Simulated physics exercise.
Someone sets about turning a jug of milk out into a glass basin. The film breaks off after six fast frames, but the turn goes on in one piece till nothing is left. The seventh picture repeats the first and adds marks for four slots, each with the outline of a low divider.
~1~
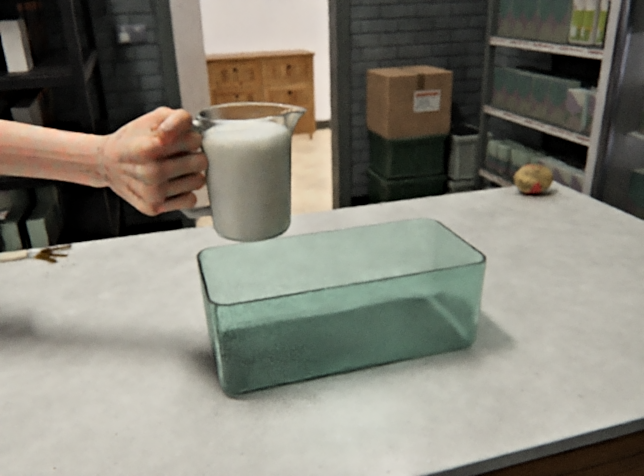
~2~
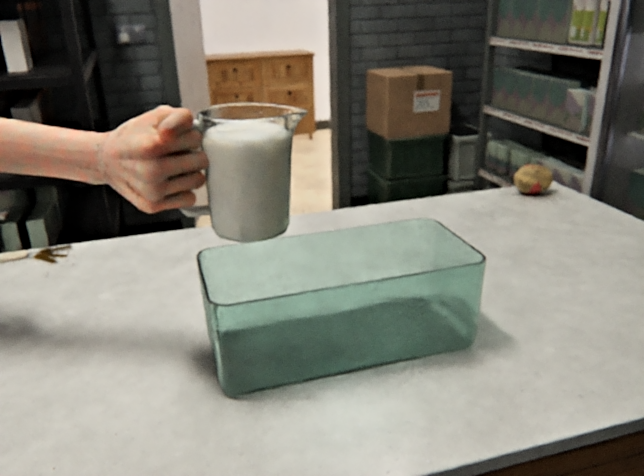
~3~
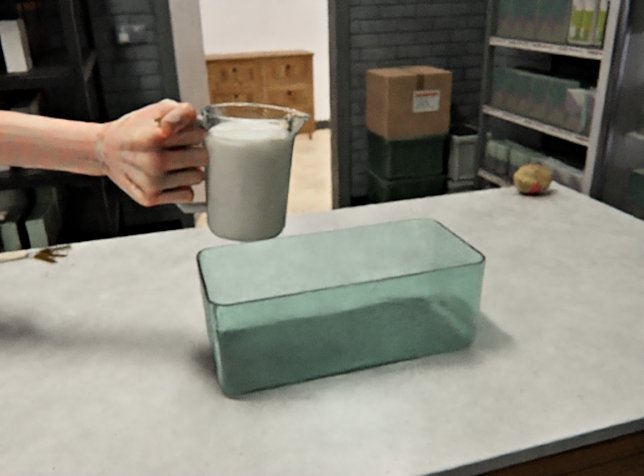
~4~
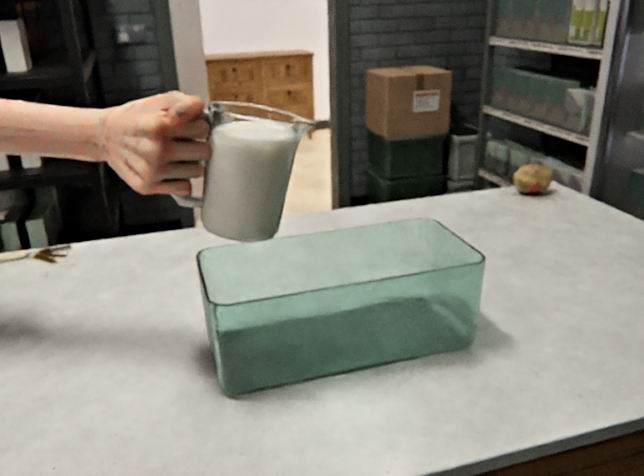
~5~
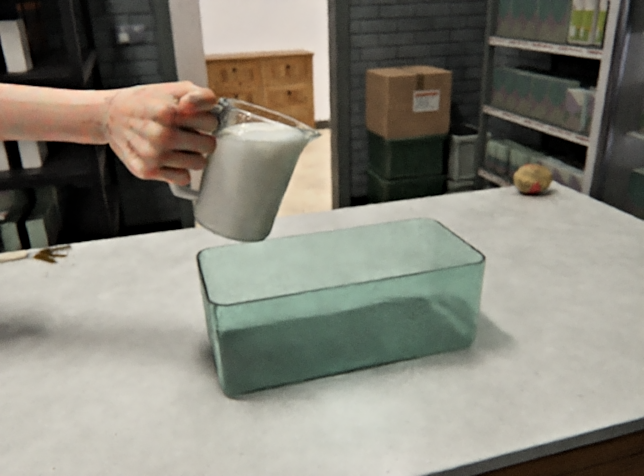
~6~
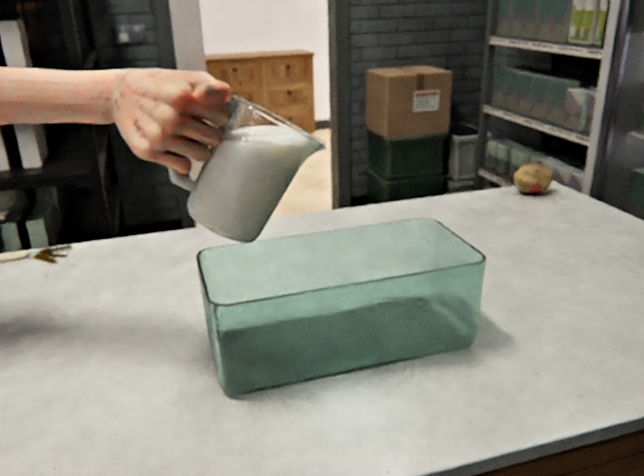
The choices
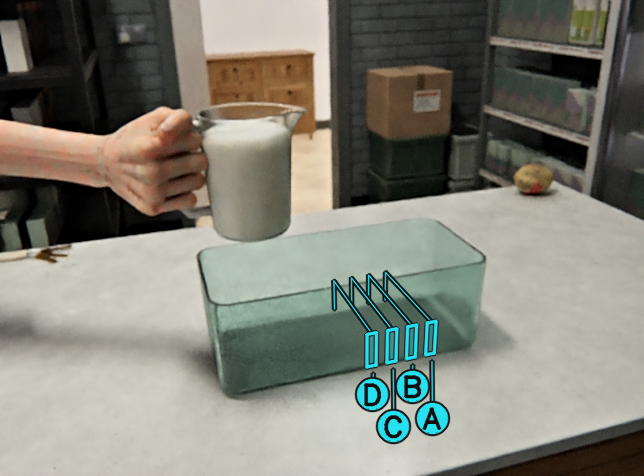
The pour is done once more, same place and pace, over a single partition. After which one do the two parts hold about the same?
The best position is C.
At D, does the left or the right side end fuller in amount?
More ends on the right.
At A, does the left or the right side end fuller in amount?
The left side.
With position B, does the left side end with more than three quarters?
Yes, it does.
On the marked copy, A at (431, 361); B at (412, 365); C at (393, 369); D at (373, 373).
Choosing A, about 93 % ends left of the wall and 5 % right of it.
Choosing B, about 94 % ends left of the wall and 4 % right of it.
Choosing C, about 54 % ends left of the wall and 46 % right of it.
Choosing D, about 12 % ends left of the wall and 87 % right of it.
